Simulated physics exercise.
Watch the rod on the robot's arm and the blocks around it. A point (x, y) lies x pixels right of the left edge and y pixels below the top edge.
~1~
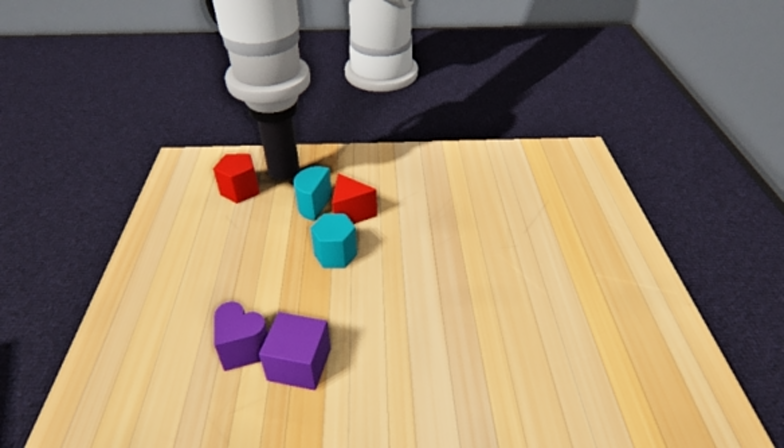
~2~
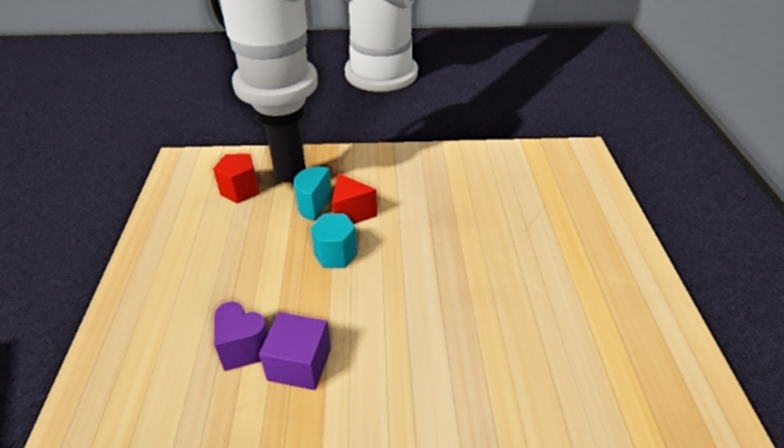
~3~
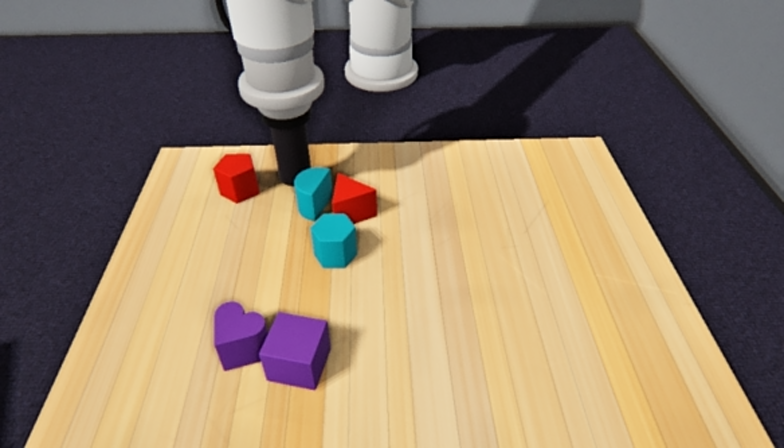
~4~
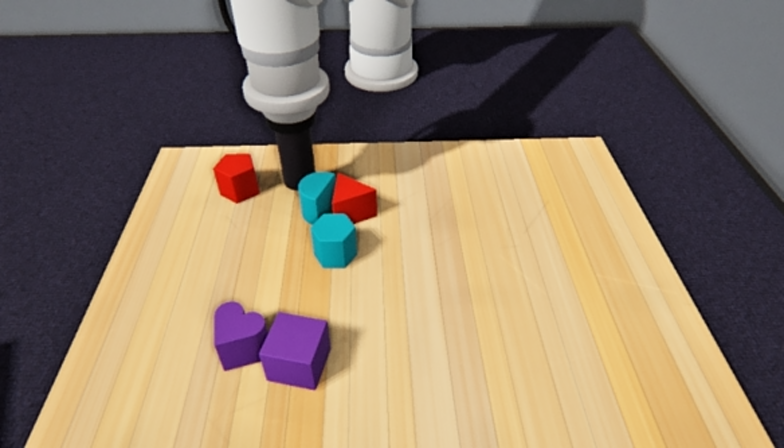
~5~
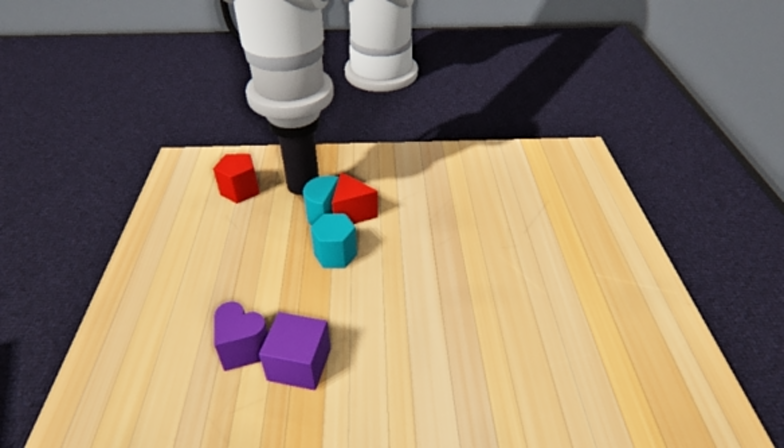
The robot arm's black rod moves slightly right and nudges the turquoise D-shaped block rightward.
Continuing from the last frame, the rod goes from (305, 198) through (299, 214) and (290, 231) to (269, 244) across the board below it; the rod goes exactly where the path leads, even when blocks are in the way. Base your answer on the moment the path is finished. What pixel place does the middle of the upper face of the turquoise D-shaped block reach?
It ends at (324, 198).
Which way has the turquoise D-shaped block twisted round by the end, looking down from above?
If we look at it from overhead, the turquoise D-shaped block pivots counter-clockwise.
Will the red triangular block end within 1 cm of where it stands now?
Final answer: Yes.
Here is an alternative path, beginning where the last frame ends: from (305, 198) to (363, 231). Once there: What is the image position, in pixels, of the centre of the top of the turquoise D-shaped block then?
I'd place it at (391, 218), taking the centre of its top.
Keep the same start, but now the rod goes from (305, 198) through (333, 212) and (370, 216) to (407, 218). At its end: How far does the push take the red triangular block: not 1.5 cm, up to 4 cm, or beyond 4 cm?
The displacement of the red triangular block is above 4 cm.
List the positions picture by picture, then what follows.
In the first frame, rod tip (284, 170); block tops, turquoise D-shaped block (310, 178); turquoise six-sided block (333, 227); red triangular block (349, 187).
In the second frame, rod (290, 173); blocks unchanged.
In the third frame, rod (296, 177); blocks unchanged.
In the fourth frame, rod (300, 181); turquoise D-shaped block (315, 183).
In the fifth frame, rod (304, 186); turquoise D-shaped block (320, 187); turquoise six-sided block (333, 227); red triangular block (350, 187).
The first path, step by step. Halfway along, rod (293, 211); turquoise D-shaped block (324, 198), turned 20° anticlockwise.
At the end, rod (266, 232); turquoise D-shaped block (324, 198), turned 20° anticlockwise; turquoise six-sided block in place; red triangular block in place.
